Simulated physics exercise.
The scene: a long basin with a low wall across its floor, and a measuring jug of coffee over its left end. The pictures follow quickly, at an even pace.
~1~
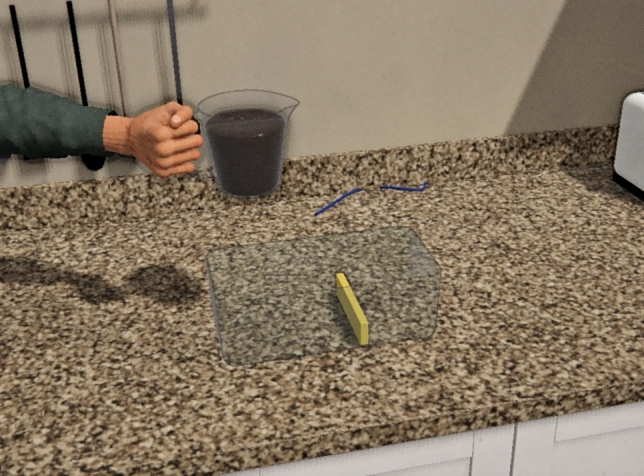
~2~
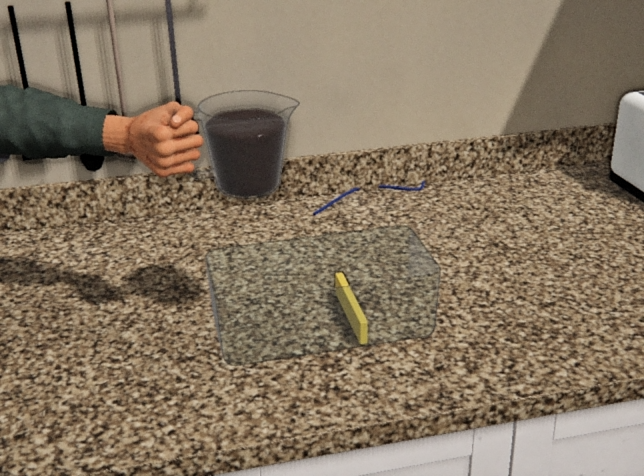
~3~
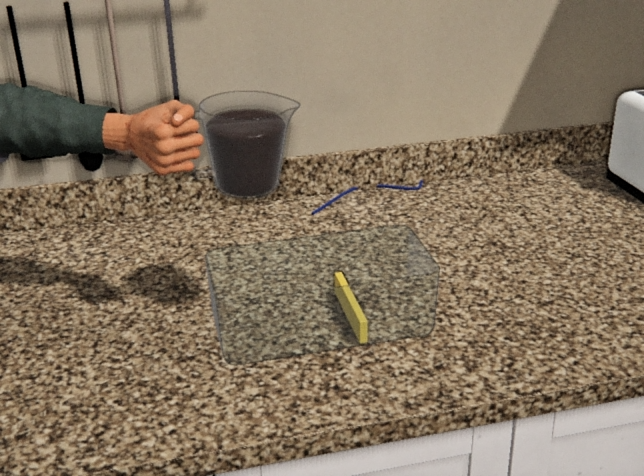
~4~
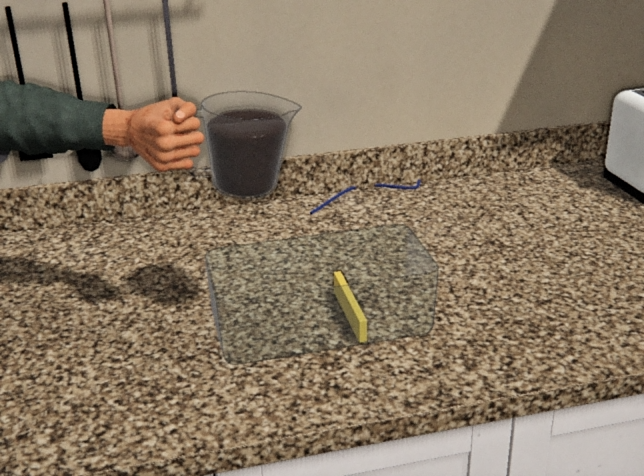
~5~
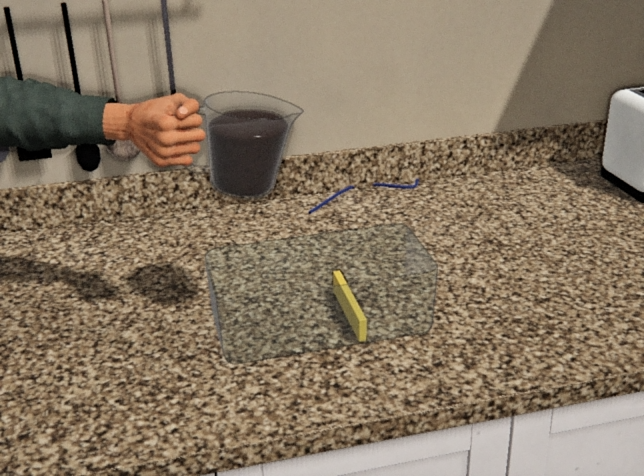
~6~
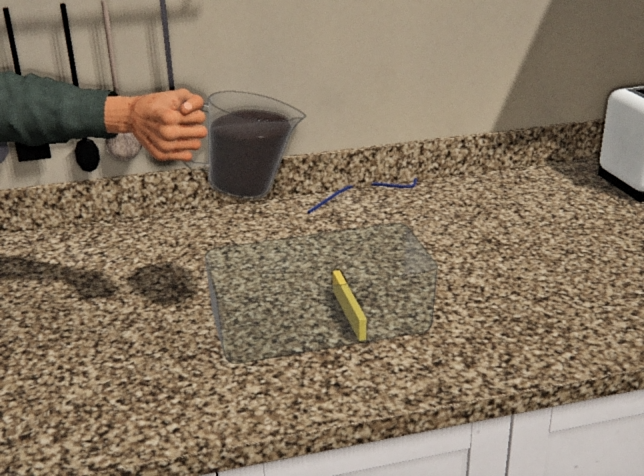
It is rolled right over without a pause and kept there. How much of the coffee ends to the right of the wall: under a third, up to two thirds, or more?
In the end between a third and two thirds is right of the wall.
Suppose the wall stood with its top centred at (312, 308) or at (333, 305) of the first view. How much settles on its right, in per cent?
Near 85 % and 70 %.
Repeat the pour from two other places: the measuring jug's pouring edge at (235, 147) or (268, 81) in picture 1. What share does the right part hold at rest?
Roughly 10 per cent, and 10 per cent.
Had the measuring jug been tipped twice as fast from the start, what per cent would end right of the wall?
Close to 20 per cent.
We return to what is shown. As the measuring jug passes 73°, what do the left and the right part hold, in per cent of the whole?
Some 0 per cent left and 5 right.
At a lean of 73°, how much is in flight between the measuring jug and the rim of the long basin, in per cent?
Roughly 25 in a hundred.
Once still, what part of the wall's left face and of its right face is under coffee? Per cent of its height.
Some 30 per cent left and 50 right.
A moment on, the tilt is 73° and 73 per cent is still to pour, 0 is left of the wall and 3 right of it.
Next, the tilt is 107° and 13 per cent is still to pour, 17 is left of the wall and 46 right of it.
Then the tilt is 111° and 0 per cent is still to pour, 46 is left of the wall and 50 right of it.
Later the tilt is 111° and 0 per cent is still to pour, 46 is left of the wall and 51 right of it.
Finally, 46 per cent lies left of the wall, 51 right of it and 3 outside.
